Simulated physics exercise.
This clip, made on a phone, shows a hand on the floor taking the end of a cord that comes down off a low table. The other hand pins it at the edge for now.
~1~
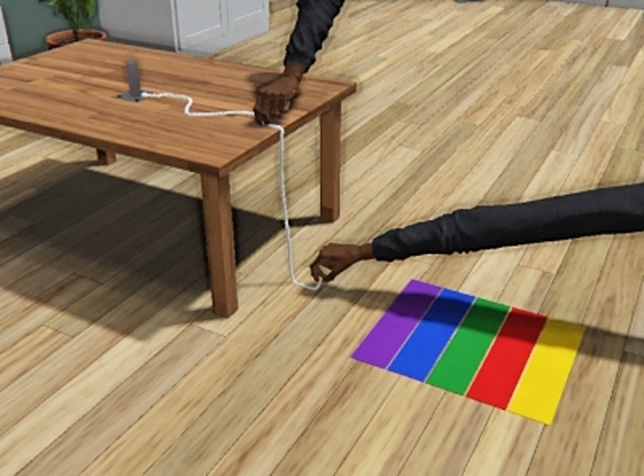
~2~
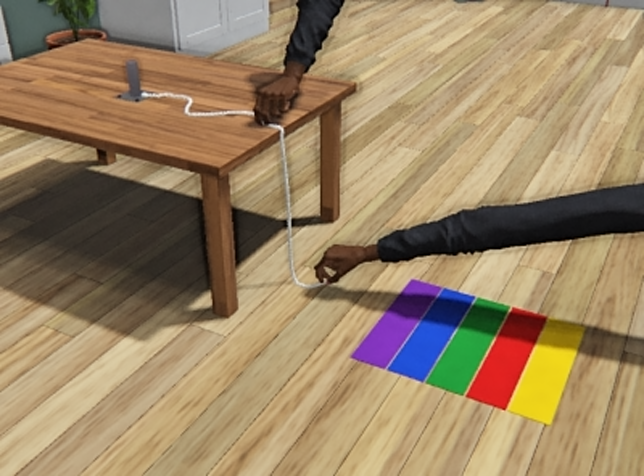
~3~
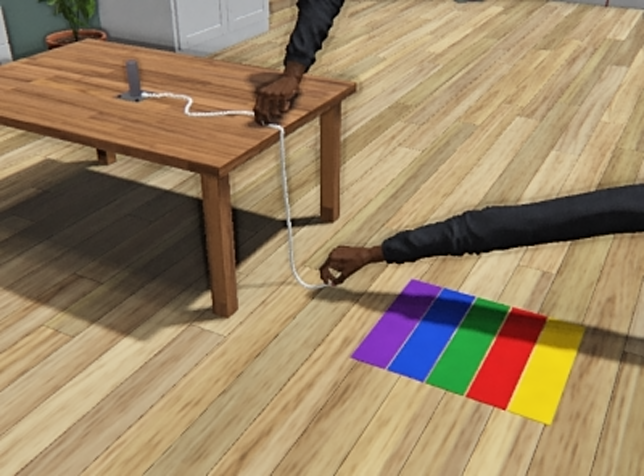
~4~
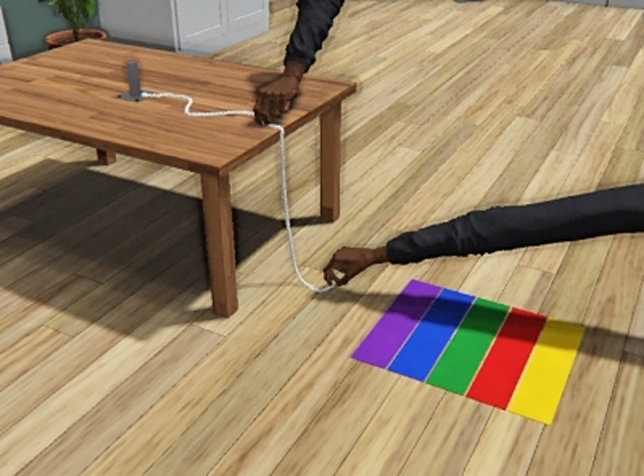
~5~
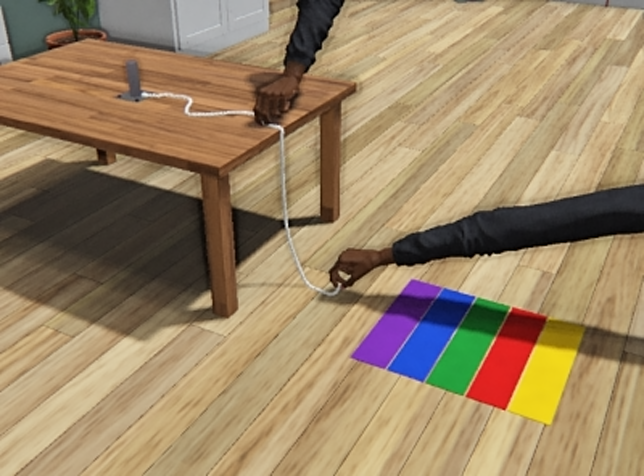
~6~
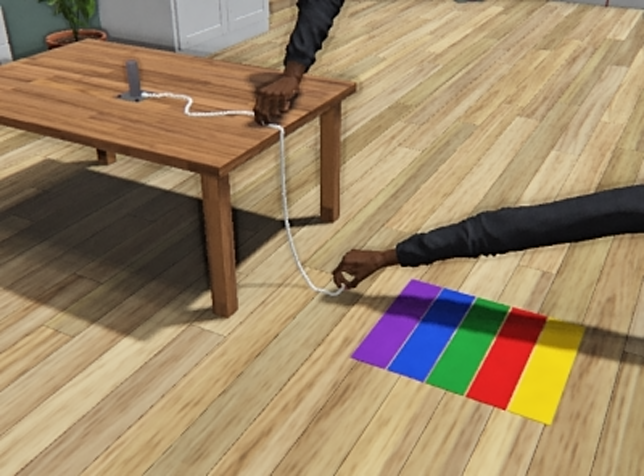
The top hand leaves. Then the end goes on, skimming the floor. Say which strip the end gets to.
It gets to the green strip.
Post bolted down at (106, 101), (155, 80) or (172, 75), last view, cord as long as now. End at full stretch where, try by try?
It works out at around (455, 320), (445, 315) and (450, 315) for the three tries.
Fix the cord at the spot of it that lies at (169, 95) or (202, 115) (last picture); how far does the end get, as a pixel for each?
Try one gives (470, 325); try two gives (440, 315).
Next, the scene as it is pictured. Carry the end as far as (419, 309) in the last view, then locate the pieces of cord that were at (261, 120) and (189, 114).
The first lands at (284, 141), while the second lands at (220, 114).
Early on, end near (419, 309); over purple.
Midway, end near (457, 320); over green.
At the end of the slack, end near (479, 327); over green. The green one.
